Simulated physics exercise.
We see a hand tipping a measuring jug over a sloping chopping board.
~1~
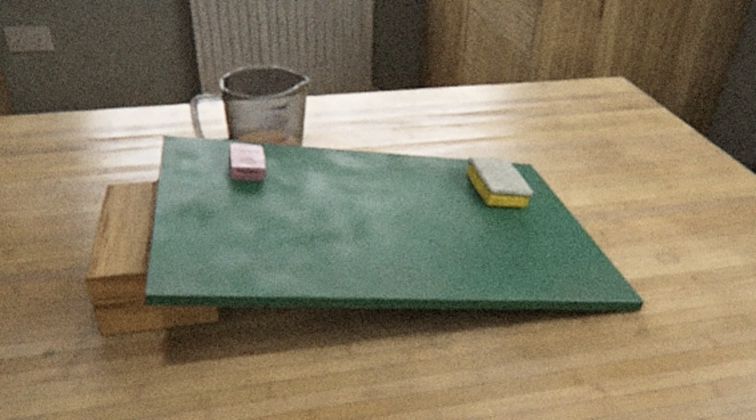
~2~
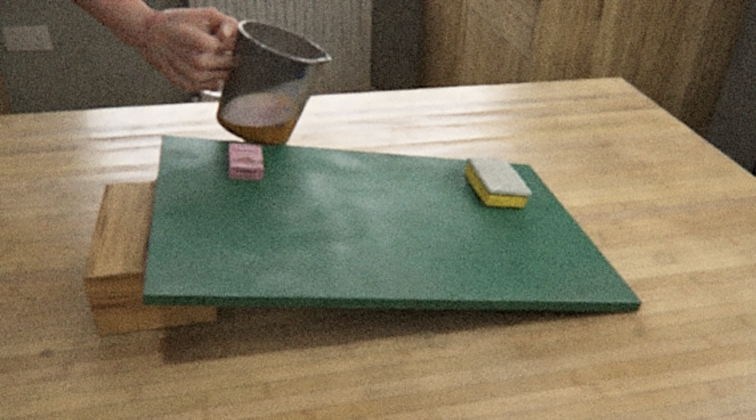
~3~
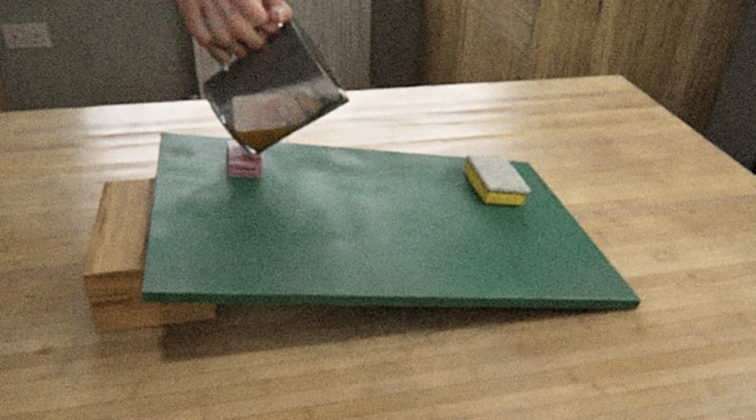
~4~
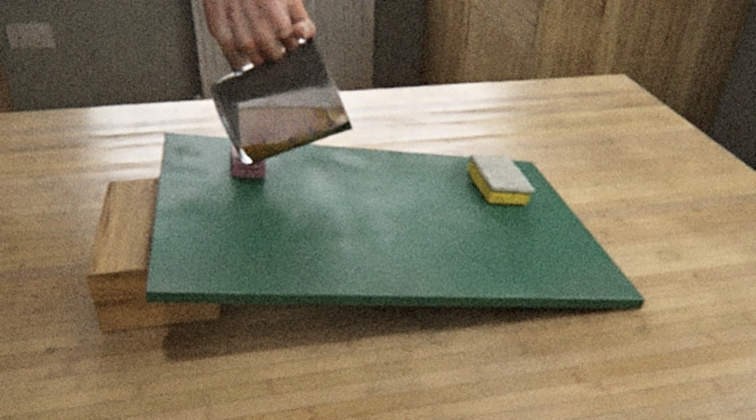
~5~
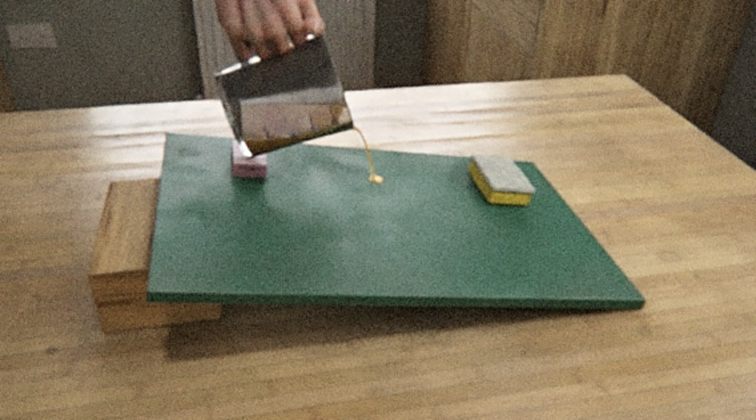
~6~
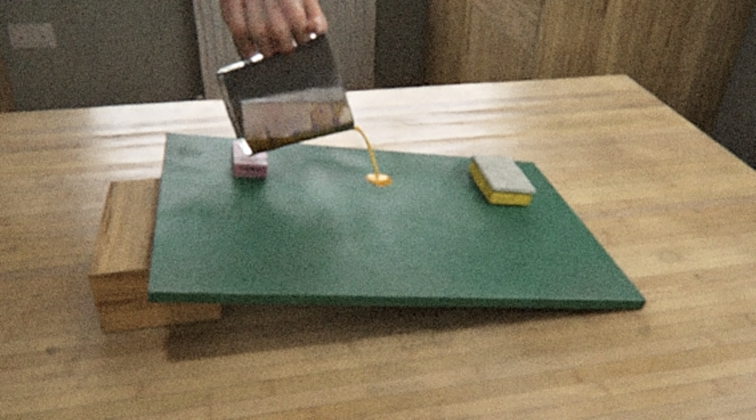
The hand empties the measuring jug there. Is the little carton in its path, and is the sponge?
The little carton stays dry and the sponge gets wet.
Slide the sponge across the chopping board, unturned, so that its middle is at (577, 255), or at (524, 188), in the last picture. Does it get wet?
One: It stays dry. Two: It ends up in the puddle.
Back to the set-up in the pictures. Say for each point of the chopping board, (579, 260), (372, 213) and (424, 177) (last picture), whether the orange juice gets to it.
First dry, second dry, third wet.
Next, it runs down to the right; the little carton is clear of it; the sponge is in it.
After that, it runs down to the right and off the end; the little carton is clear of it; the sponge is in it.
Finally, it runs down to the right and off the end; the little carton is clear of it; the sponge is in it.
